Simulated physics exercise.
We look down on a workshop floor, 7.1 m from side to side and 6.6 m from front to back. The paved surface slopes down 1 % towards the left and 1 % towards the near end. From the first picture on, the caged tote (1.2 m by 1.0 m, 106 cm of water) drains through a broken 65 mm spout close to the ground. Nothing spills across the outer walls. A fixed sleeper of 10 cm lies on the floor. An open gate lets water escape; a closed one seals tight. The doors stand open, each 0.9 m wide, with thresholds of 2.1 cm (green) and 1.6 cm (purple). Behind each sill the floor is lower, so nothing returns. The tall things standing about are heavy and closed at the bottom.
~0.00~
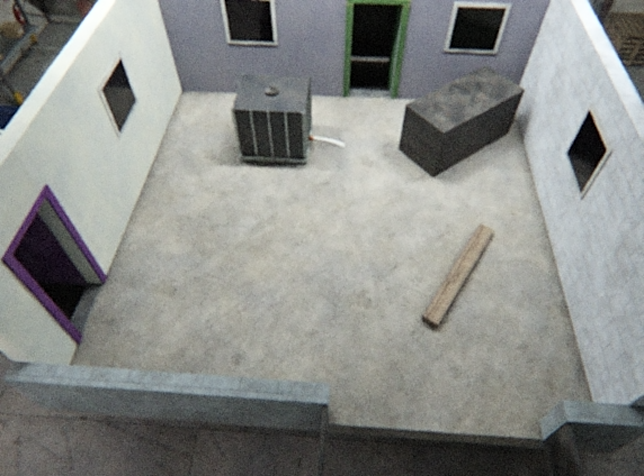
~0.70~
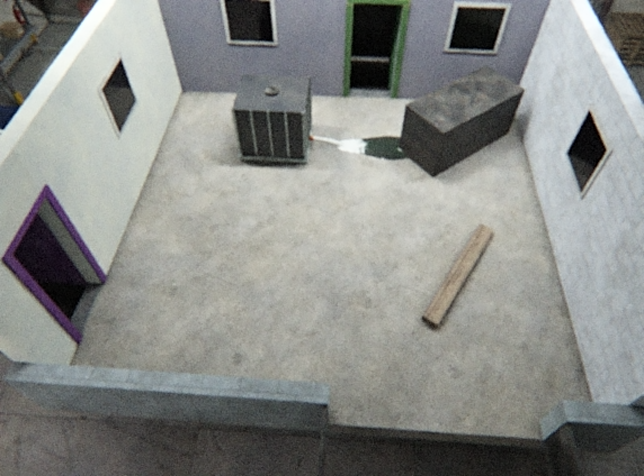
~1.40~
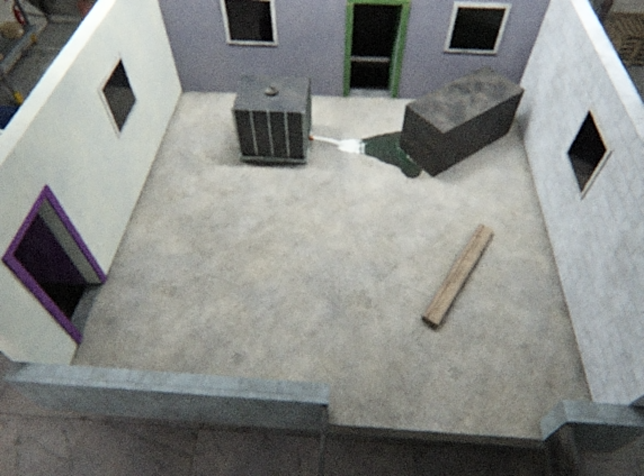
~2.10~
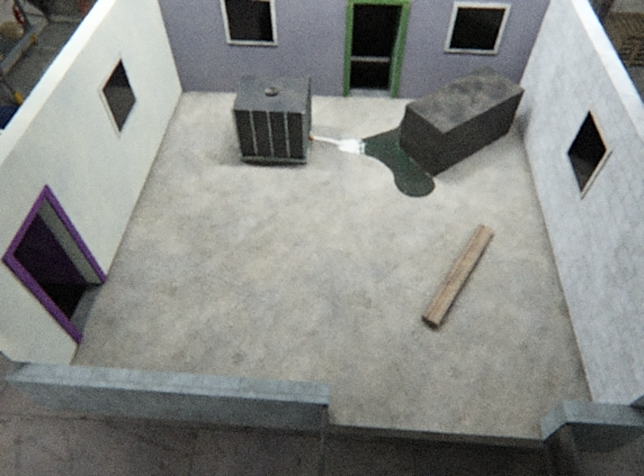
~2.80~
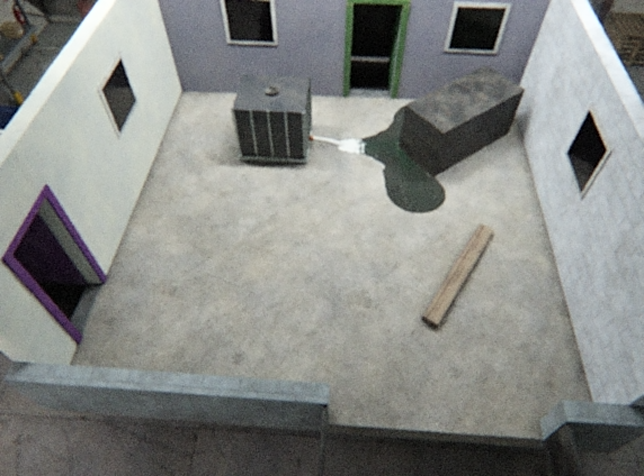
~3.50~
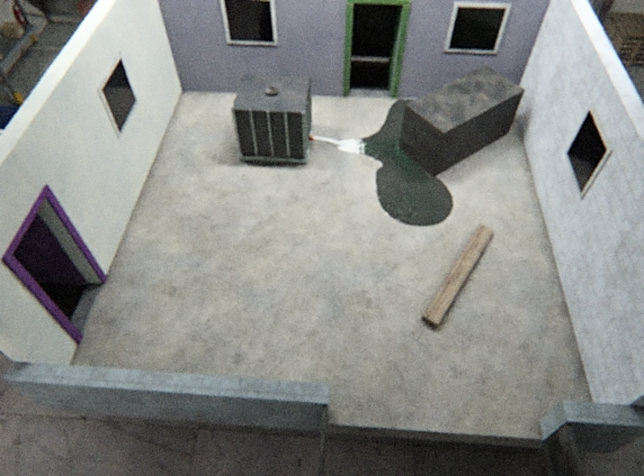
Dark liquid jetted from a spout on the caged tote near the back wall, spreading across the pale floor beside a big dark box, then bulging toward the near side and widening into a rounded pool.
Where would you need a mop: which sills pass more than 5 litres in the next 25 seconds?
One by one: At the green door it stays under the limit; at the purple door it keeps below the limit.
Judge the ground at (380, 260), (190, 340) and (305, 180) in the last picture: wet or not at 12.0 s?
In that order: Wet, not reached, still dry.
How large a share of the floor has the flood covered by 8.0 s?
Near 15 per cent is wet.
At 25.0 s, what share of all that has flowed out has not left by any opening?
Roughly 98 in a hundred.
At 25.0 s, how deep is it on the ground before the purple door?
Some 0.2 cm.
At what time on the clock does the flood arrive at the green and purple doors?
Green 5.0 s, purple not within the 25 s.
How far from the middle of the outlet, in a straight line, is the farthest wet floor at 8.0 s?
Roughly 4.4 m.
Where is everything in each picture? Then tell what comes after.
In the first picture, the jet has just started at (323, 140); the ground is still dry.
In the second picture, the jet leaves at (323, 140); the sheet reaches a hidden place, 2.0 m away, and wets 0.5 m2.
In the third picture, from the spout at (323, 140) the water has spread over 0.9 m2; its tip is at a hidden place, and it is 1.3 cm deep on average.
In the fourth picture, the jet leaves at (323, 140); the sheet reaches a hidden place, 2.8 m away, and wets 1.6 m2.
In the fifth picture, the jet leaves at (323, 140); the sheet reaches a hidden place, 3.1 m away, and wets 2.5 m2.
In the sixth picture, the jet leaves at (323, 140); the sheet reaches a hidden place, 3.3 m away, and wets 3.1 m2.
After 5.0 s water covers 10 % of the floor and is deepest (7 cm) near (400, 148); green door 0.49 cm at the sill, 0 L in, purple door not reached.
After 8.0 s water covers 15 % of the floor and is deepest (7 cm) near (400, 148); green door 0.89 cm at the sill, 0 L in, purple door not reached.
After 12.0 s water covers 25 % of the floor and is deepest (7 cm) near (400, 148); green door 1.3 cm at the sill, 0 L in, purple door not reached.
After 16.0 s water covers 35 % of the floor and is deepest (7 cm) near (400, 148); green door 1.5 cm at the sill, 0 L in, purple door not reached.
After 25.0 s water covers 60 % of the floor and is deepest (6 cm) near (400, 148); green door 1.7 cm at the sill, 0 L in, purple door not reached.
